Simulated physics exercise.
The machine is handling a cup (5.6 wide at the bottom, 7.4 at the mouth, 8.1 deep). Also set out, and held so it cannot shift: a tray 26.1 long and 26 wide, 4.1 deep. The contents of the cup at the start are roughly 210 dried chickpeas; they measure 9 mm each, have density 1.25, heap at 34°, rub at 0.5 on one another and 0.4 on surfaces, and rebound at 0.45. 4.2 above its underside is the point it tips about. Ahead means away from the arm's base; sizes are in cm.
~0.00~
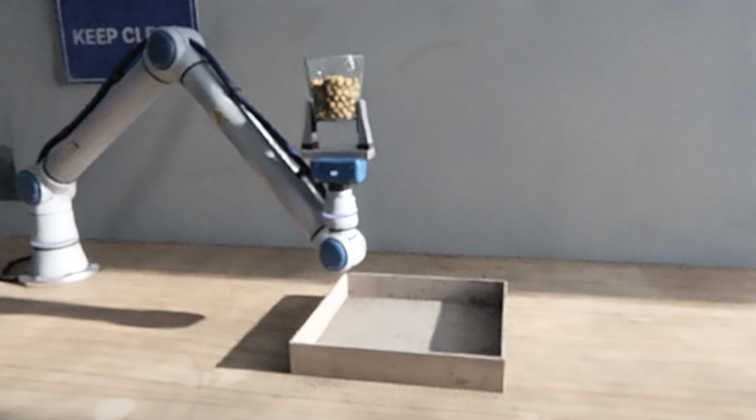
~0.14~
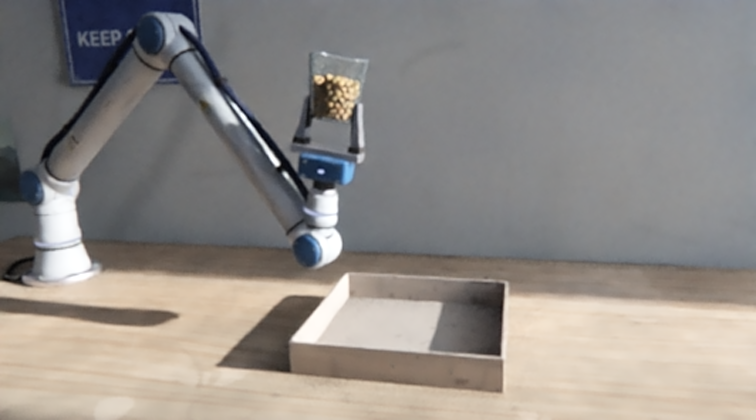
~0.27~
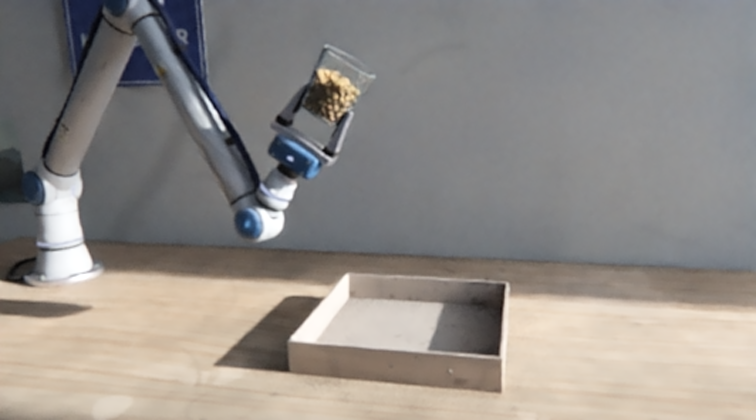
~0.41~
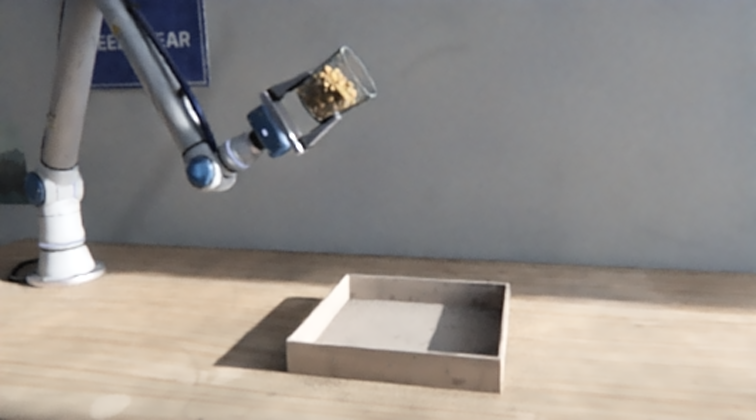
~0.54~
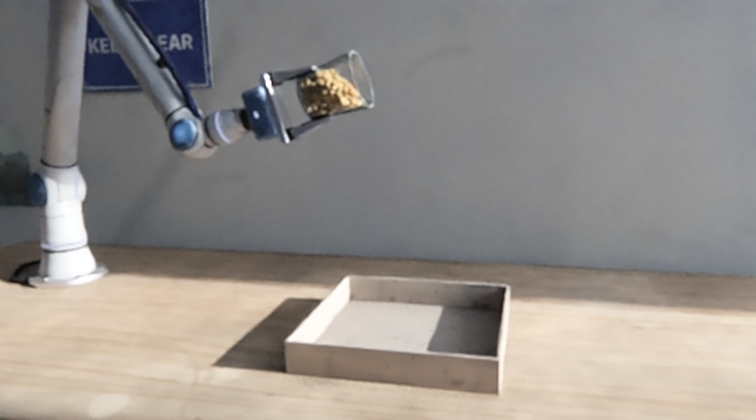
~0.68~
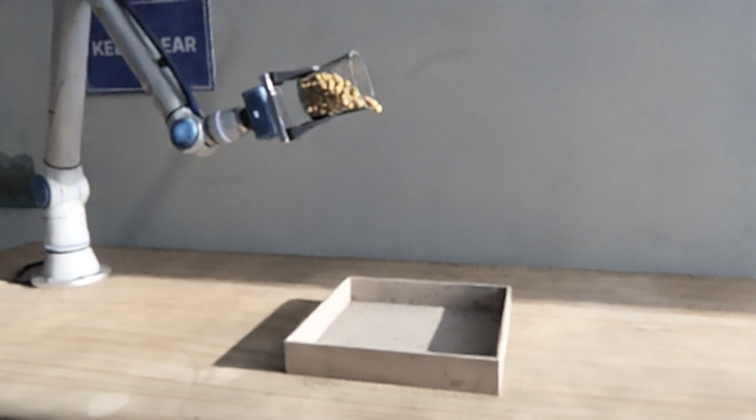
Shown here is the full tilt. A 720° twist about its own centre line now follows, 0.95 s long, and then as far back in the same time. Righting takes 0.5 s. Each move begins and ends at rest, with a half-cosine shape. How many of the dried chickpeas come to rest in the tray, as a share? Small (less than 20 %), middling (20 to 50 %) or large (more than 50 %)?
Middling.
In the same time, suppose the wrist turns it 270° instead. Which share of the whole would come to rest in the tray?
I'd put it at about 30 %.
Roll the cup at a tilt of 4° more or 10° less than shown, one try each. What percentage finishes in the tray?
About 50 and 5 per cent.
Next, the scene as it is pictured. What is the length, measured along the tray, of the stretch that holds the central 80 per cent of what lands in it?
That stretch is around 18 cm long.
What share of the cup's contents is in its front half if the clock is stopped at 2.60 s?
My guess would be around 65 per cent.
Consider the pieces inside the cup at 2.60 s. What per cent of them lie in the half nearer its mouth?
I reckon roughly 30 per cent.
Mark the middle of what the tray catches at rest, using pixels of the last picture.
Centre: Close to (432, 341).
After 1.64 s, tipped 74°, highest piece 37 above the table; 169 in the cup, 28 in the tray, 9 in flight or on a rim.
After 2.60 s, tipped 74°, highest piece 37 above the table; 137 in the cup, 62 in the tray, 1 on the table or floor, 6 in flight or on a rim.
After 3.28 s, upright, highest piece 38 above the table; 135 in the cup, 70 in the tray, 1 on the table or floor.
After 3.98 s, upright, highest piece 38 above the table; 135 in the cup, 70 in the tray, 1 on the table or floor.
At rest, 135 in the cup, 70 in the tray, 1 on the table or floor. That is 34 % in the tray.
